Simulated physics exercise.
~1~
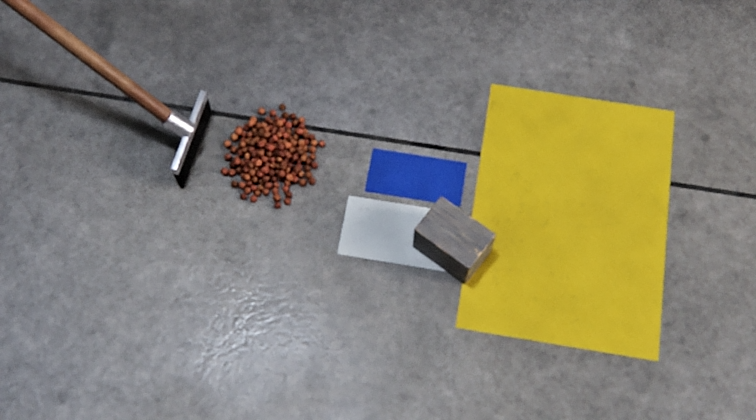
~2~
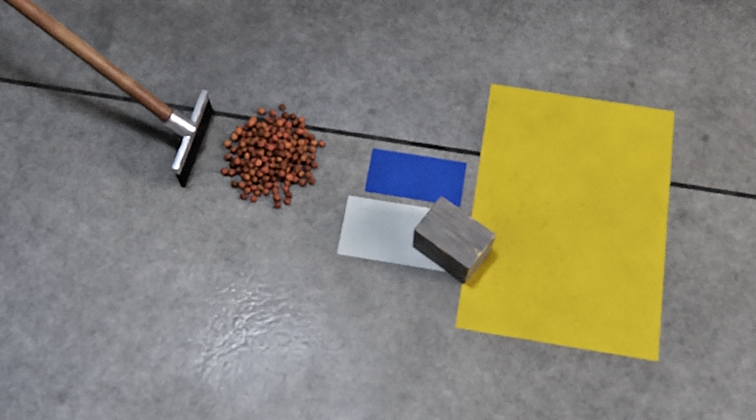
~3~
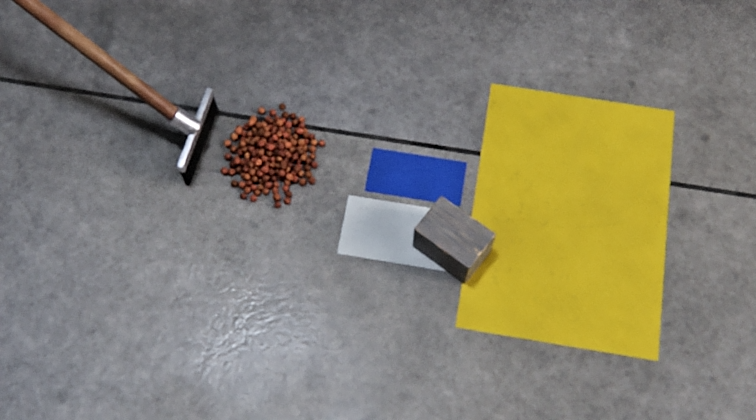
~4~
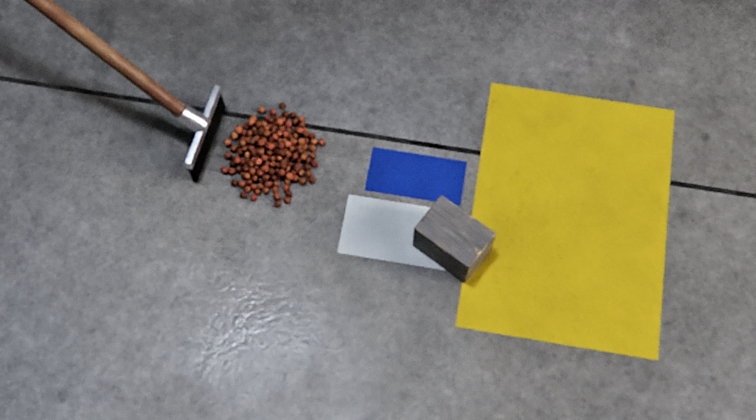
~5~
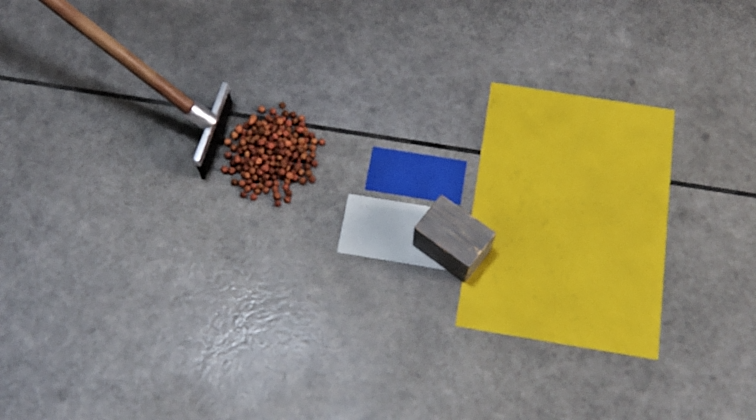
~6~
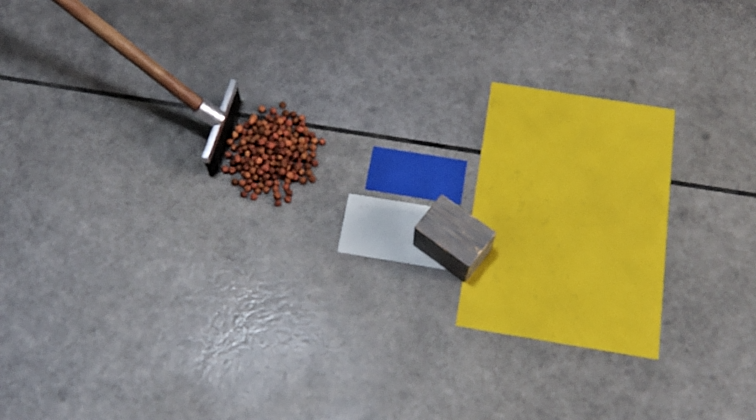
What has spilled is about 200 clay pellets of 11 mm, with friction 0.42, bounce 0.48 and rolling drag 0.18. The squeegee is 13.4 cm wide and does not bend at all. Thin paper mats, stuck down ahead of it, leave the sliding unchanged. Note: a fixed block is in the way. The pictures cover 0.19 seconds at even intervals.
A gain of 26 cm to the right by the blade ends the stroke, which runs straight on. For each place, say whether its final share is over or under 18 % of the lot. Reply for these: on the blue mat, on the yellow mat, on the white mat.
Blue mat: Under, yellow mat: Under, white mat: Under.
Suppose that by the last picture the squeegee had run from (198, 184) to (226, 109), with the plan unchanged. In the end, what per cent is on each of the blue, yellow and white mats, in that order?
The blue mat ends with 0 %, the yellow mat with 0 %, the white mat with 25 %.
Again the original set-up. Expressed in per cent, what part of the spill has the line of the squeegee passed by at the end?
I'd say some 60 per cent.
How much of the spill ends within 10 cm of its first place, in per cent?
Some 55 percent.
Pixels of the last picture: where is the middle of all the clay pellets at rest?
Around pixel (334, 157).
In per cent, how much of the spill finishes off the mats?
Share at the end: Some 100 %.
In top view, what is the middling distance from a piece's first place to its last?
I'd guess near 8 cm, give or take.
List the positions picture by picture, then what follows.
Squeegee from (176, 170) to (204, 97); moved 0.0 cm; 0 pieces shifted; middle of the spill at (271, 148); white mat at (402, 234); blue mat at (416, 177); yellow mat at (570, 215); block at (455, 232), in the first picture.
Squeegee from (177, 170) to (205, 96); moved 0.2 cm; 0 pieces shifted; middle of the spill at (270, 148), in the second picture.
Squeegee from (182, 168) to (210, 94); moved 0.9 cm; 0 pieces shifted; middle of the spill at (271, 147), in the third picture.
Squeegee from (190, 165) to (217, 91); moved 2.1 cm; 0 pieces shifted; middle of the spill at (271, 147), in the fourth picture.
Squeegee from (198, 162) to (226, 88); moved 3.4 cm; 0 pieces shifted; middle of the spill at (271, 146), in the fifth picture.
Squeegee from (207, 159) to (234, 86); moved 4.6 cm; 0 pieces shifted; middle of the spill at (271, 146); white mat at (402, 232); blue mat at (417, 175); yellow mat at (570, 213); block at (455, 230), in the sixth picture.
Then, 0.34 s after the last picture, squeegee 16 cm from its start, spill 16 cm wide; off the mats 100 %.
Then, 0.69 s after the last picture, squeegee 28 cm from its start, spill 21 cm wide; off the mats 100 %.
Then, 0.99 s after the last picture, squeegee 30 cm from its start, spill 22 cm wide; off the mats 100 %.
In the end, white mat 0 %, blue mat 0 %, yellow mat 0 %, off the mats 100 %.
